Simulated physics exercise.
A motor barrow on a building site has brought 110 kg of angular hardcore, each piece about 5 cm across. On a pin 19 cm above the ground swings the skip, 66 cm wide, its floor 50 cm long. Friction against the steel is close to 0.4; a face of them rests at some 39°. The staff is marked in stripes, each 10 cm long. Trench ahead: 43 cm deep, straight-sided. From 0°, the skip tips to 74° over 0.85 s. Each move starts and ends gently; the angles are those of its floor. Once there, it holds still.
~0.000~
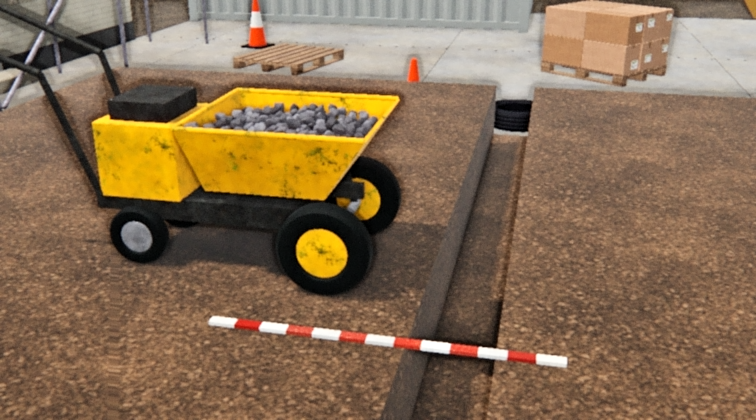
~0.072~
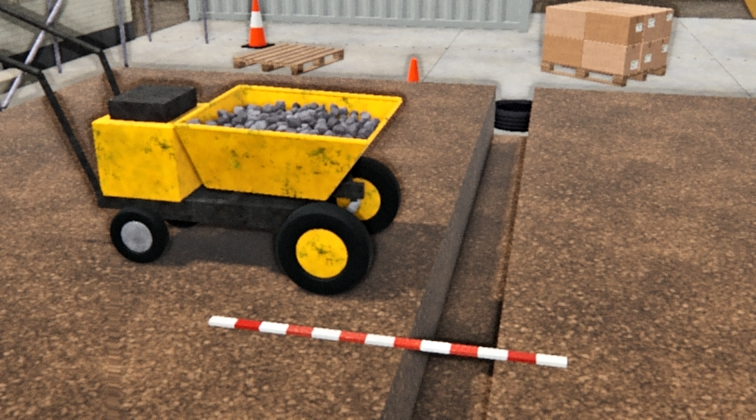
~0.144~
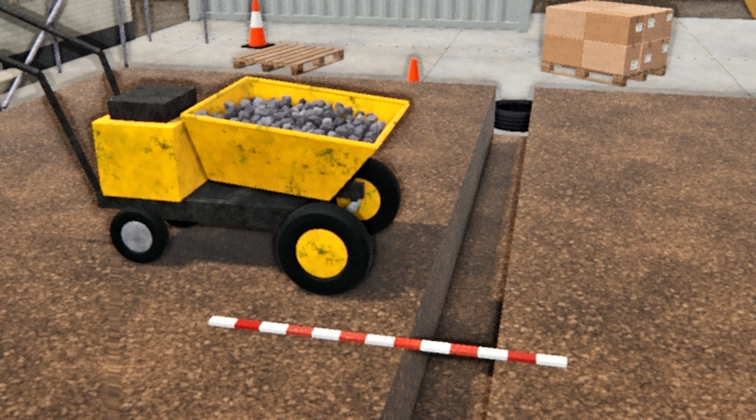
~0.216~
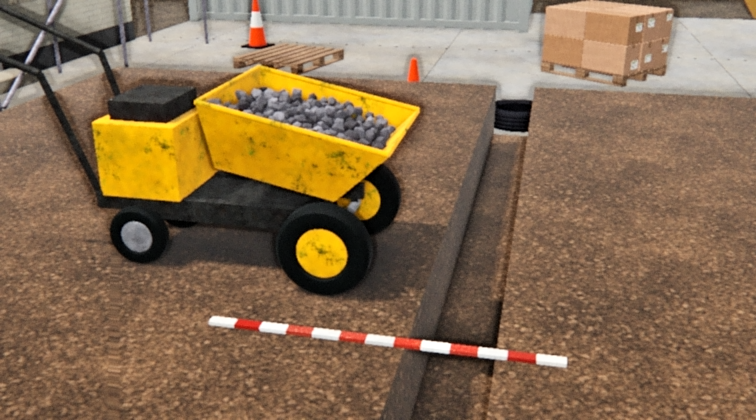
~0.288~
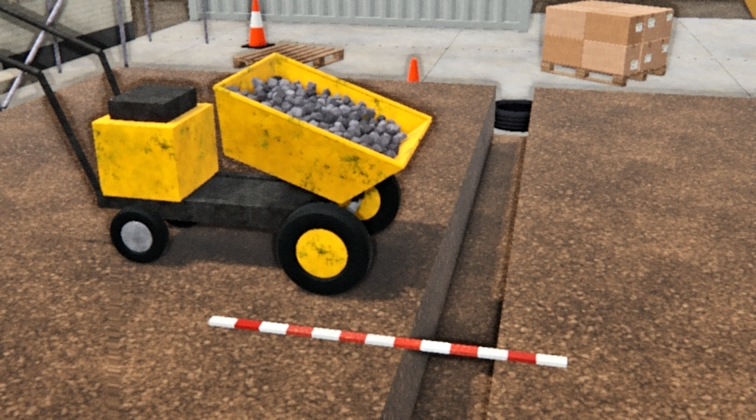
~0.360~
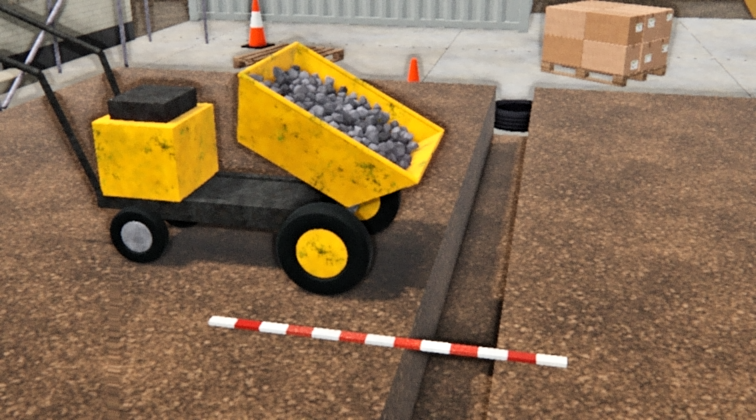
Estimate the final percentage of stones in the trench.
I would say 73 percent.
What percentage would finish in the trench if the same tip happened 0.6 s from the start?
With that timing, about 60 per cent.
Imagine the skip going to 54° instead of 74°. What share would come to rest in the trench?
Expect roughly 15 per cent.
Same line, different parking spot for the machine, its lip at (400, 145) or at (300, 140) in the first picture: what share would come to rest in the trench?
I'd say some 40 per cent and some 70 per cent.
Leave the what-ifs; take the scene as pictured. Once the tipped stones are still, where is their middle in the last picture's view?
Middle at around (479, 342), I'd say.
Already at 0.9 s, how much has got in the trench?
Roughly 20% by that time.
After 0.6 s the floor is at 63°; 100 % in the skip; the foremost stones are at (450, 217).
After 0.9 s the floor is at 74°; 71 % in the skip, 21 % in the trench, 8 % past the trench; the foremost stones are at (542, 286).
After 1.3 s the floor is at 74°; 37 % in the skip, 43 % in the trench, 20 % past the trench; the foremost stones are at (660, 288).
After 3.2 s the floor is at 74°; 7 % in the skip, 73 % in the trench, 20 % past the trench; the foremost stones are at (699, 302).
